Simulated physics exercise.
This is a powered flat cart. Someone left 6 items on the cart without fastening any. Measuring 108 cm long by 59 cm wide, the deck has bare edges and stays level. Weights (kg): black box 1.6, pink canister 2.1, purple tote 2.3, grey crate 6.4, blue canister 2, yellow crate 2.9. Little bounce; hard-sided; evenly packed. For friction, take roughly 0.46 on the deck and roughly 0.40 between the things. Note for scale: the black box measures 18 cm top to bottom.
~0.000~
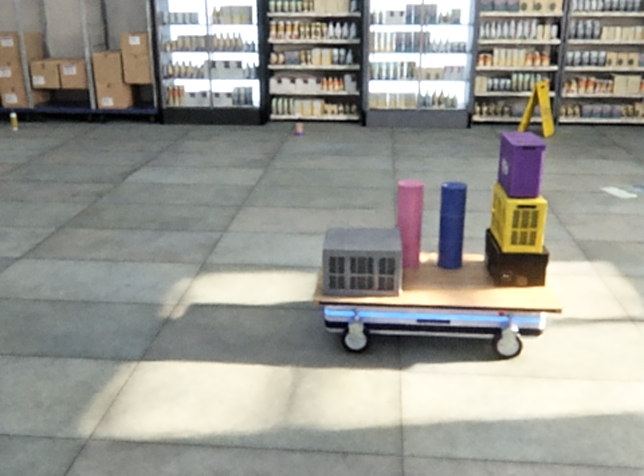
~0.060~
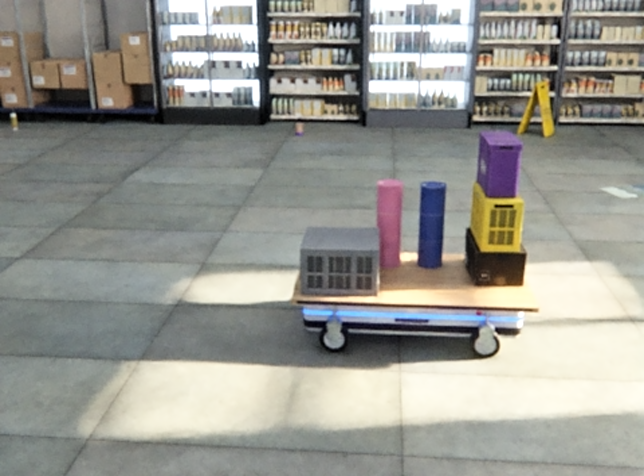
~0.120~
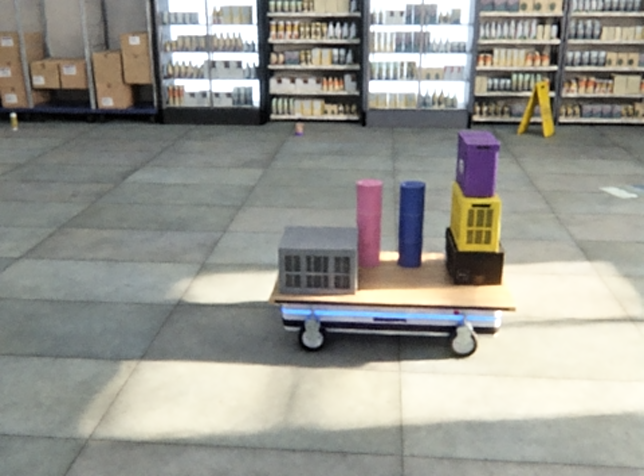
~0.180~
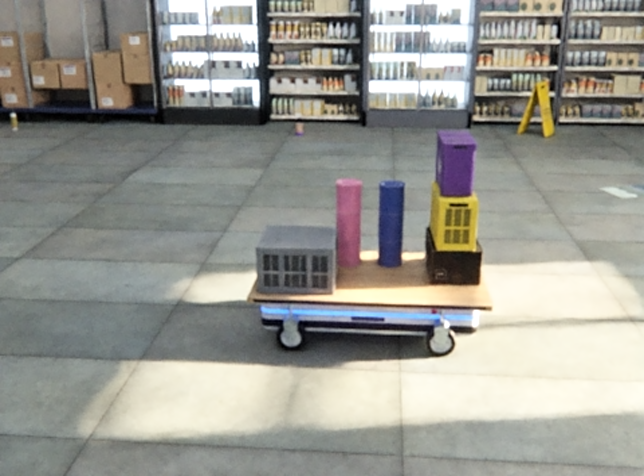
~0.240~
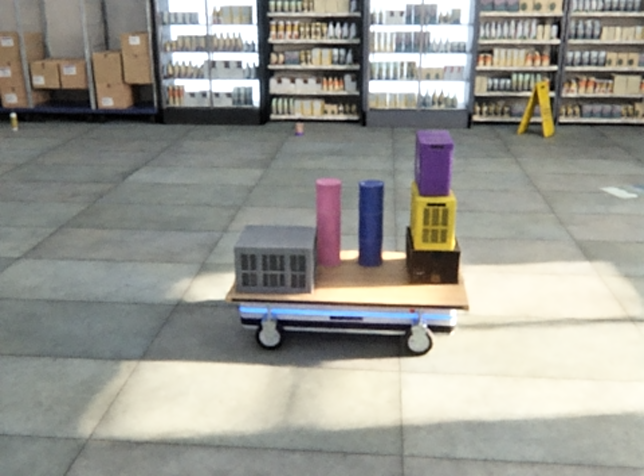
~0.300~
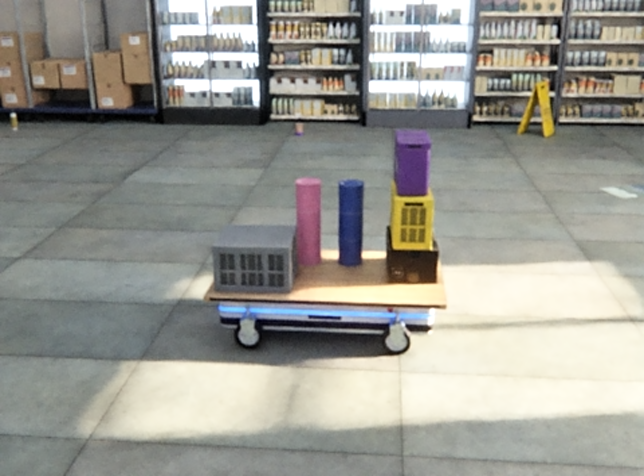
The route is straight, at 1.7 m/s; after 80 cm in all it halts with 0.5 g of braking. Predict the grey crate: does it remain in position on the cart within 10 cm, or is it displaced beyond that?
It remains in position.
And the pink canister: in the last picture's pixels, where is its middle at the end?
Roughly pixel (142, 247).
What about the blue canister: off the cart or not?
When everything stops, the blue canister is out of bounds.
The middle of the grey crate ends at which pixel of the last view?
Near (135, 254).
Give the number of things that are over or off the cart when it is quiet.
Altogether, 5.
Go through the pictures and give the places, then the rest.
In the first frame, 0 cm covered; grey crate (362, 261); black box (515, 257).
In the second frame, 10 cm covered; purple tote (498, 164); blue canister (432, 225).
In the third frame, 20 cm covered; yellow crate (474, 215); black box (473, 256).
In the fourth frame, 31 cm covered; pink canister (349, 223); purple tote (455, 164).
In the fifth frame, 41 cm covered; blue canister (371, 224); yellow crate (432, 214).
In the sixth frame, 51 cm covered; grey crate (257, 258); black box (411, 254).
Around 0.80 s, 109 cm covered; grey crate shifted 2 cm near (136, 254); pink canister at 26° to upright; blue canister at 25° to upright.
Around 1.10 s, 109 cm covered, stopped; grey crate shifted 3 cm near (135, 254); pink canister on its side; blue canister on its side.
Around 1.60 s, 109 cm covered, stopped; blue canister now off the cart; grey crate shifted 3 cm near (135, 254); pink canister on its side.
Finally (2.5 s), off the cart, blue canister; on their side or leaning hard on the cart, black box, pink canister, purple tote and yellow crate; the last one still in place (within 10 cm). In the last view, grey crate near (135, 254).
